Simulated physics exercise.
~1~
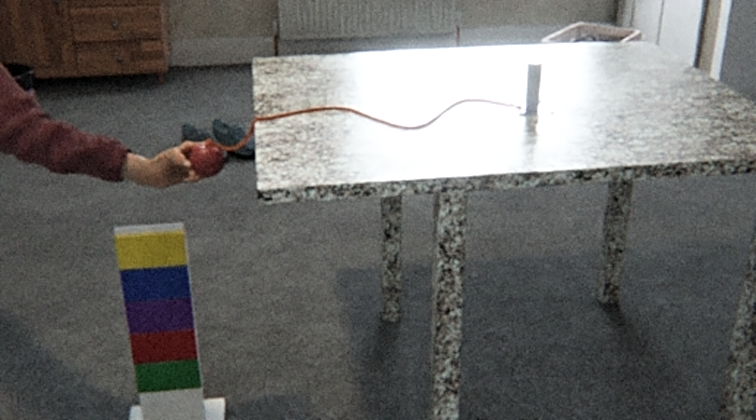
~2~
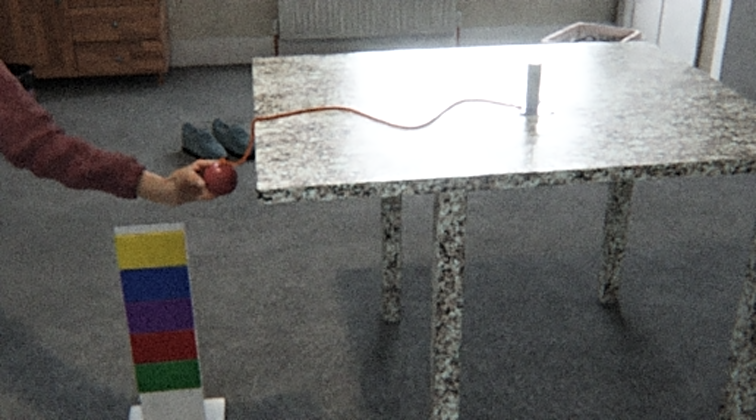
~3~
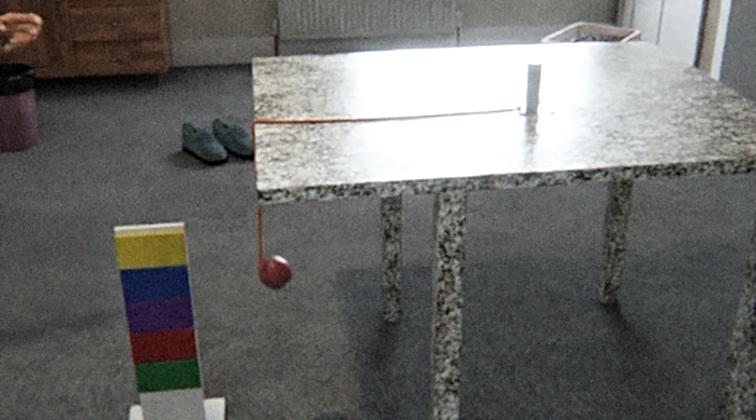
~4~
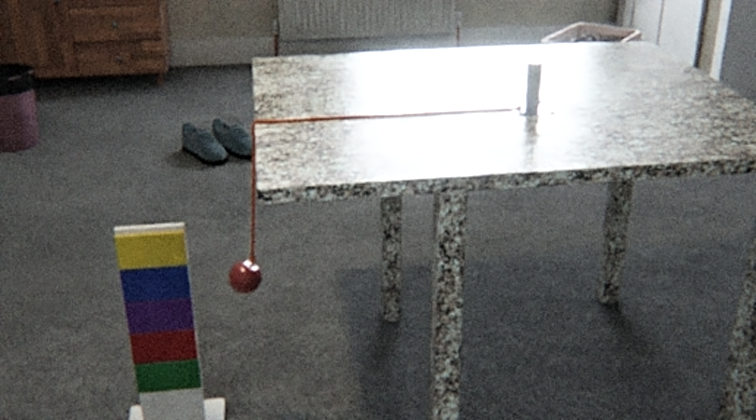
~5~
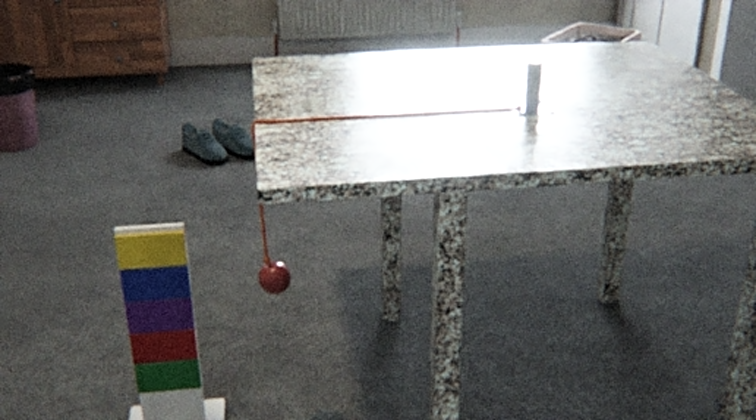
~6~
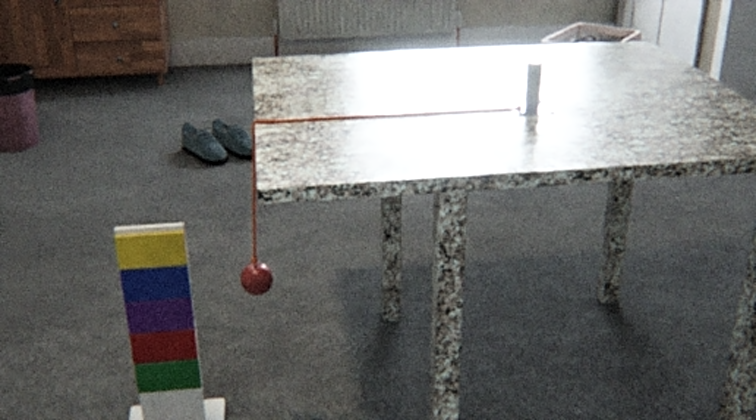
The video shows a hand holding a red apple on a cord tied to a post on a speckled table, beside a stand of coloured bands. The hand releases it and withdraws; the apple drops, pulls the cord taut and sways slightly, level with the blue band.
